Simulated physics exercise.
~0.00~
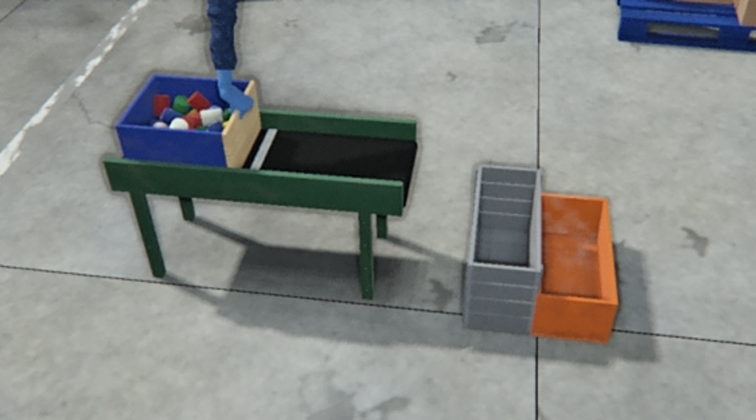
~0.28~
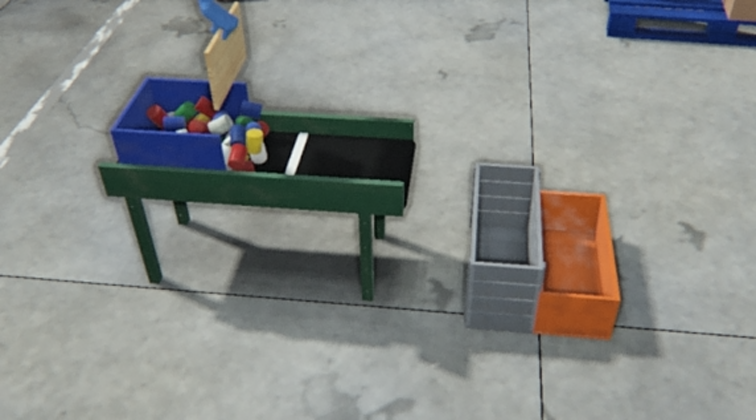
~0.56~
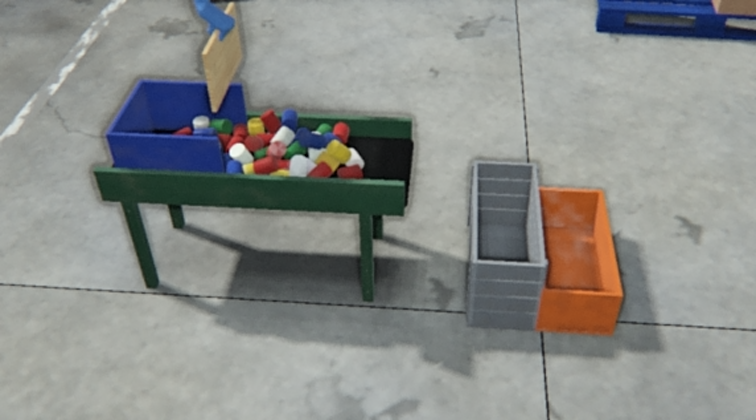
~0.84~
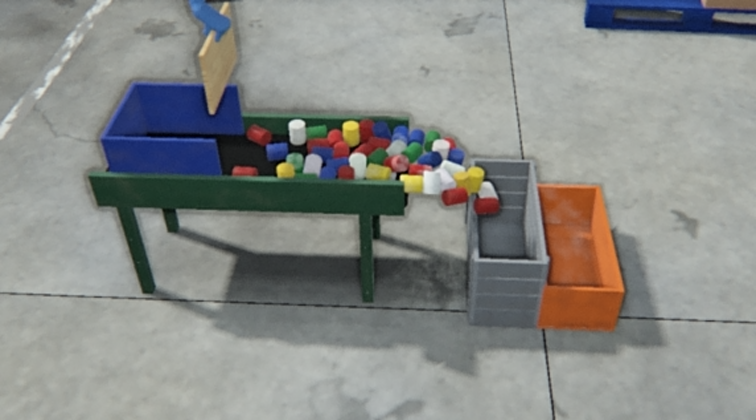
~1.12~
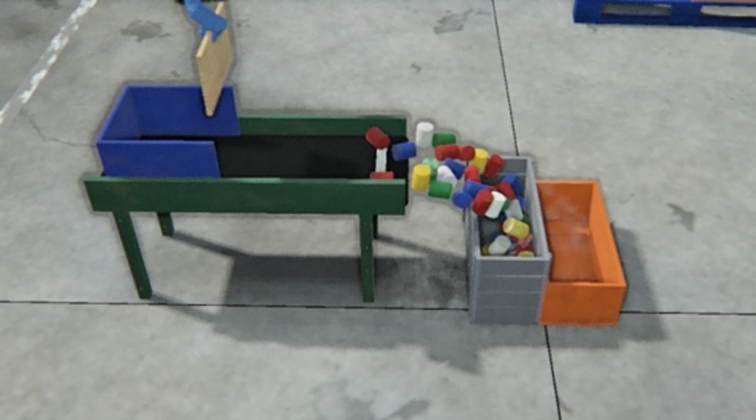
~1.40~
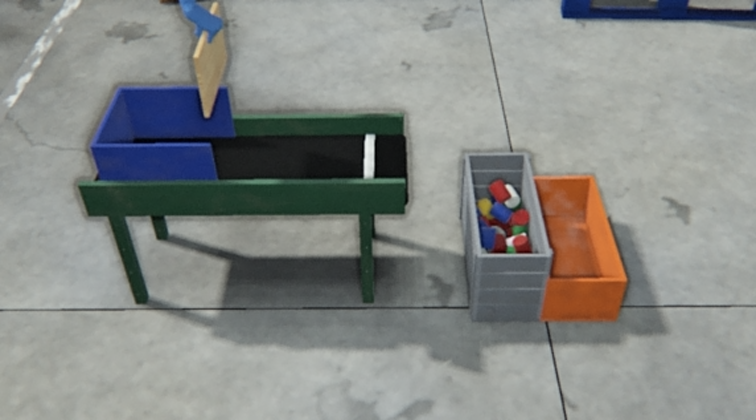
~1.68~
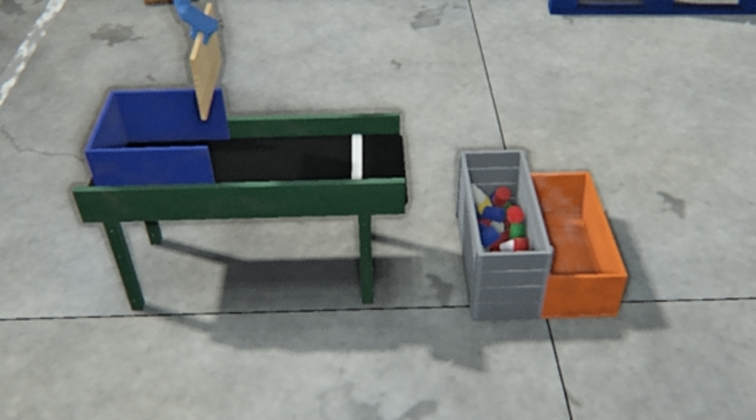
Colourful little cylinders spilling from a blue pen as a blue arm lifts its wooden gate, riding a belt rightward and dropping into a grey tub.
